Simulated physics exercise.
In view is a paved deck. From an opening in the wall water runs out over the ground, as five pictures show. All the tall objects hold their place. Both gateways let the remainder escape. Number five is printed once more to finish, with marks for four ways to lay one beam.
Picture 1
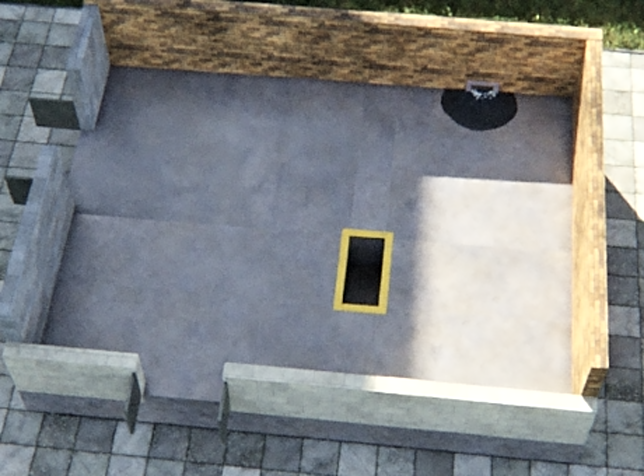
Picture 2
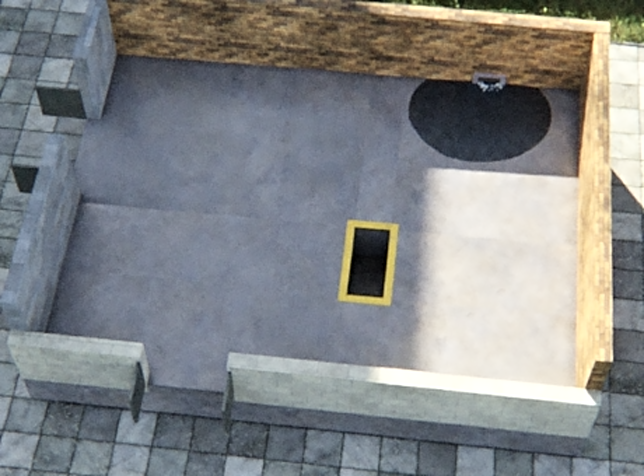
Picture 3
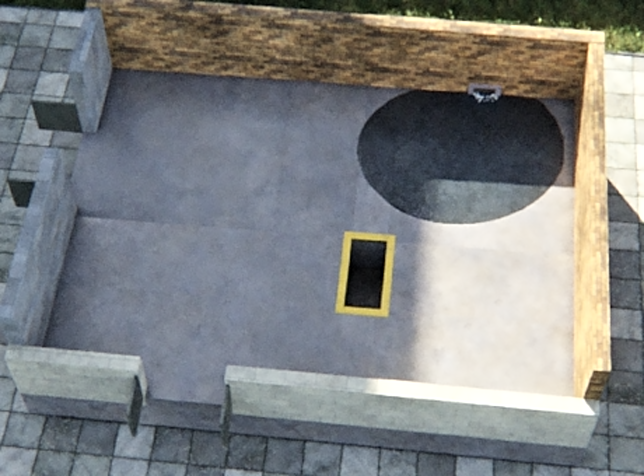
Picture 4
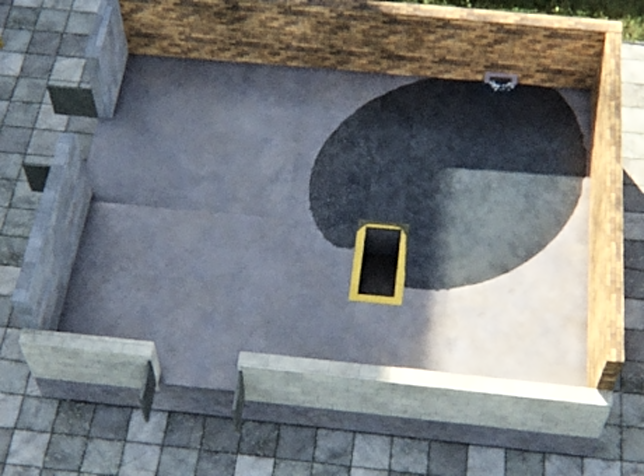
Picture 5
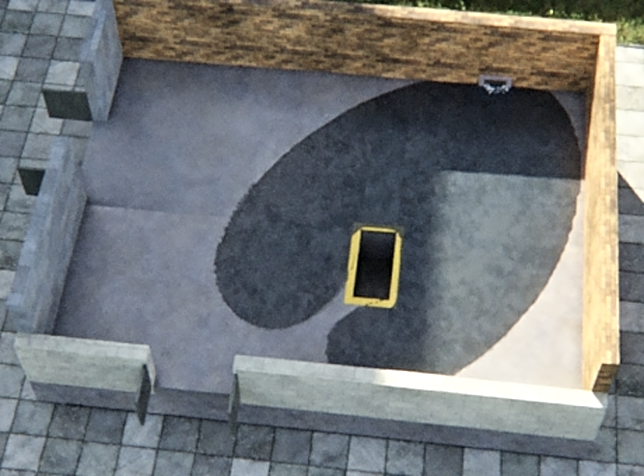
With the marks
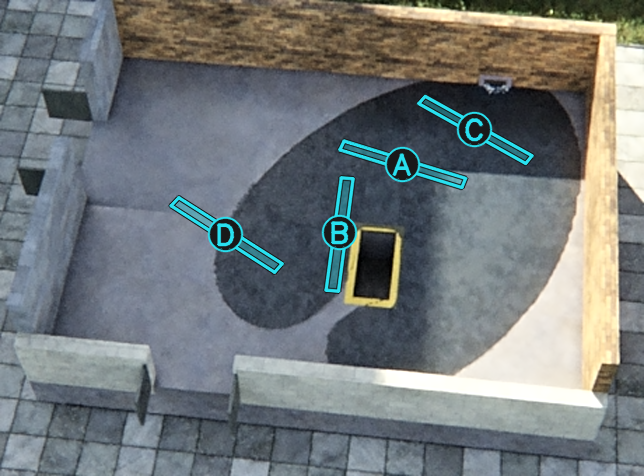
A dark wet patch spreads from the outfall across the deck, reaching around the yellow-edged pit.
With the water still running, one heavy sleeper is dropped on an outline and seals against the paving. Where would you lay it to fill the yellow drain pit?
Use place B.
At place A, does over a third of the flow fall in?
No, it does not.
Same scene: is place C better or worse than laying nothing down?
Place C is worse.
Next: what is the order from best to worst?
Best to worst: B, D, A, C.
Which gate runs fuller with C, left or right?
More leaves on the right.
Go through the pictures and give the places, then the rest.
In the first frame, outfall at (482, 87); yellow drain pit at (364, 271); open gate at (187, 385); open gate at (85, 167); 2 % of the ground under water, visible out to (479, 125); yellow drain pit still dry.
In the second frame, 7 % of the ground under water, visible out to (434, 144); yellow drain pit still dry.
In the third frame, 15 % of the ground under water, visible out to (443, 221); yellow drain pit still dry.
In the fourth frame, 26 % of the ground under water, visible out to (404, 277); yellow drain pit taking water.
In the fifth frame, 41 % of the ground under water, visible out to (240, 311); yellow drain pit taking water.
In cyan, A from (342, 145) to (463, 182); B from (332, 290) to (347, 178); C from (421, 99) to (528, 159); D from (174, 201) to (278, 267).
Choosing A, about 14 % of the stream goes into the yellow drain pit, about 82 % out by the gates.
Choosing B, about 53 % of the stream goes into the yellow drain pit, about 38 % out by the gates.
Choosing C, about 6 % of the stream goes into the yellow drain pit, about 88 % out by the gates.
Choosing D, about 37 % of the stream goes into the yellow drain pit, about 54 % out by the gates.
